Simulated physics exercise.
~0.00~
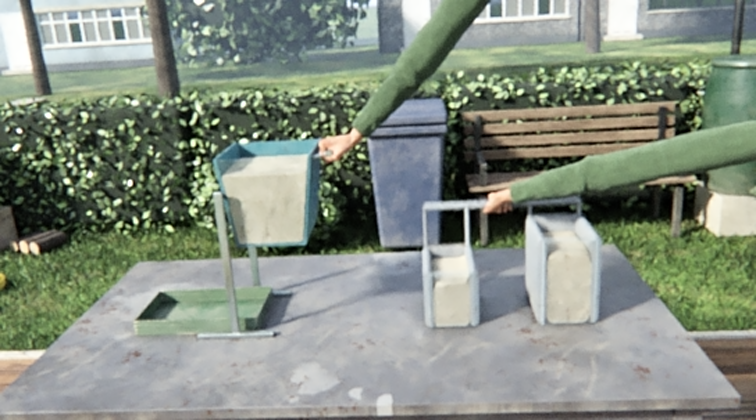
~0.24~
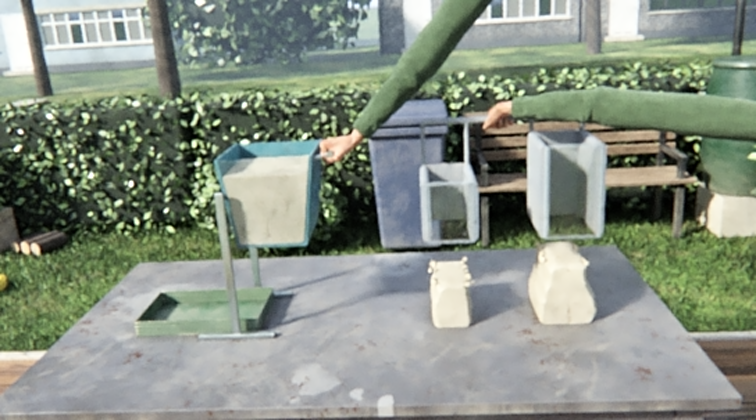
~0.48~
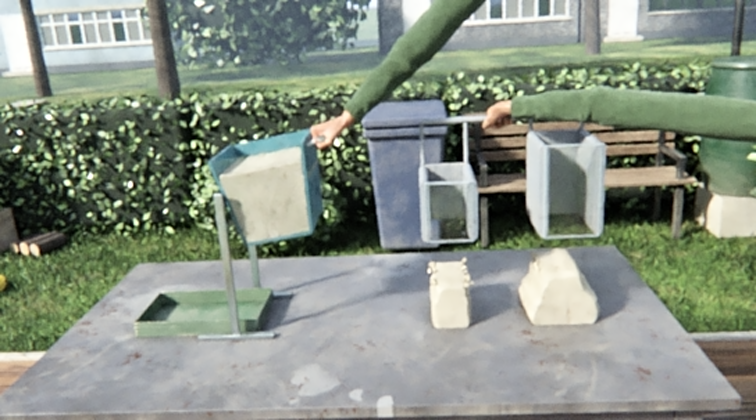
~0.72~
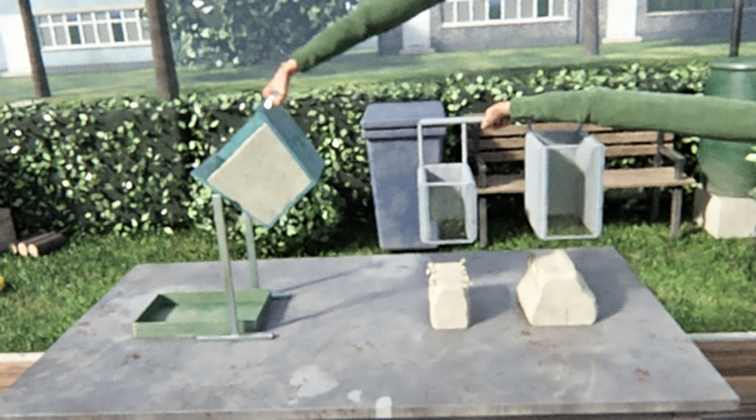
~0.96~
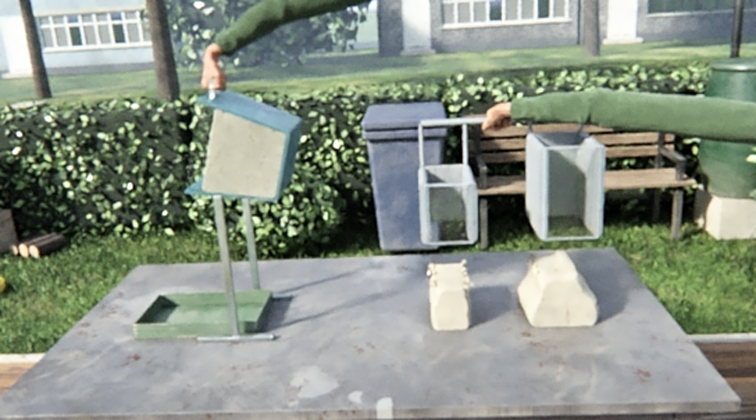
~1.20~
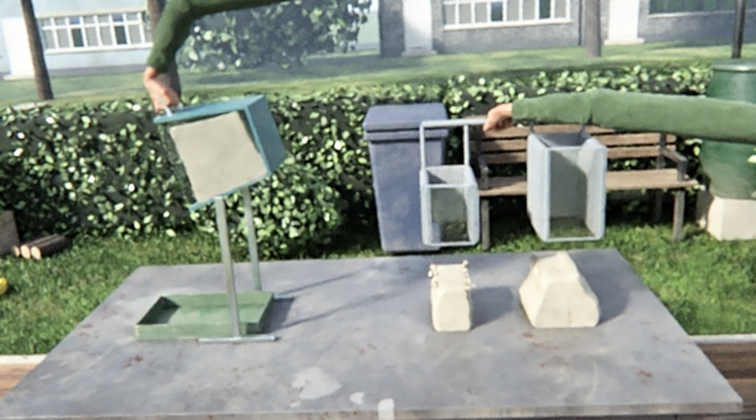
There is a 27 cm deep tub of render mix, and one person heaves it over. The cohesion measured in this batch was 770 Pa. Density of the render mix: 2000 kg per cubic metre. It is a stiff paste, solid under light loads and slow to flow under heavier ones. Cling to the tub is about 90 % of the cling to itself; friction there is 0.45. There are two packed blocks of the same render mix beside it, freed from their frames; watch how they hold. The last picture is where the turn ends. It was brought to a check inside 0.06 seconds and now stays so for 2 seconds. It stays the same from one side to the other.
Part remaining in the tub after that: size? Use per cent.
Close to 32 %.
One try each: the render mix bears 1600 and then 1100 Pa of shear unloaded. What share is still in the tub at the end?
In order: Around 35 % and around 35 %.
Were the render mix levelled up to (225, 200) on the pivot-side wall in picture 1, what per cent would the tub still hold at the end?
Then about 50 %.
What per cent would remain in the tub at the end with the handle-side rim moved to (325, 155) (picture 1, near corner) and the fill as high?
I'd say around 25 percent would remain in the tub at the end.
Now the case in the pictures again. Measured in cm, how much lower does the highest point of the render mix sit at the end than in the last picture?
Roughly 15 cm.
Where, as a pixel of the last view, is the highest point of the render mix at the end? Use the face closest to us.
Looking at the last picture, I'd put it at about (260, 163).
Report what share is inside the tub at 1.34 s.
It comes to about 80 percent of the start.
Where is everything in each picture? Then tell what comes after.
Handle-side rim at (307, 156), tilt 0 degrees; crest of the render mix at (280, 173); block heights 15 cm, 23 cm (left to right), in the first picture.
Handle-side rim at (308, 157), tilt 0 degrees; crest of the render mix at (281, 174); block heights 15 cm, 20 cm (left to right), in the second picture.
Handle-side rim at (299, 144), tilt 9 degrees; crest of the render mix at (294, 162); block heights 15 cm, 17 cm (left to right), in the third picture.
Handle-side rim at (255, 109), tilt 41 degrees; crest of the render mix at (262, 127); block heights 15 cm, 17 cm (left to right), in the fourth picture.
Handle-side rim at (198, 102), tilt 74 degrees; crest of the render mix at (214, 111); block heights 15 cm, 17 cm (left to right), in the fifth picture.
Handle-side rim at (156, 123), tilt 103 degrees; crest of the render mix at (232, 113); block heights 15 cm, 17 cm (left to right), in the sixth picture.
After 1.34 s, the tub is at 103 degrees and holds 81 %.
After 1.51 s, the tub is at 103 degrees and holds 43 %.
After 1.68 s, the tub is at 103 degrees and holds 32 %.
After 1.85 s, the tub is at 103 degrees and holds 32 %.
After 3.20 s, the tub is at 103 degrees and holds 32 %.
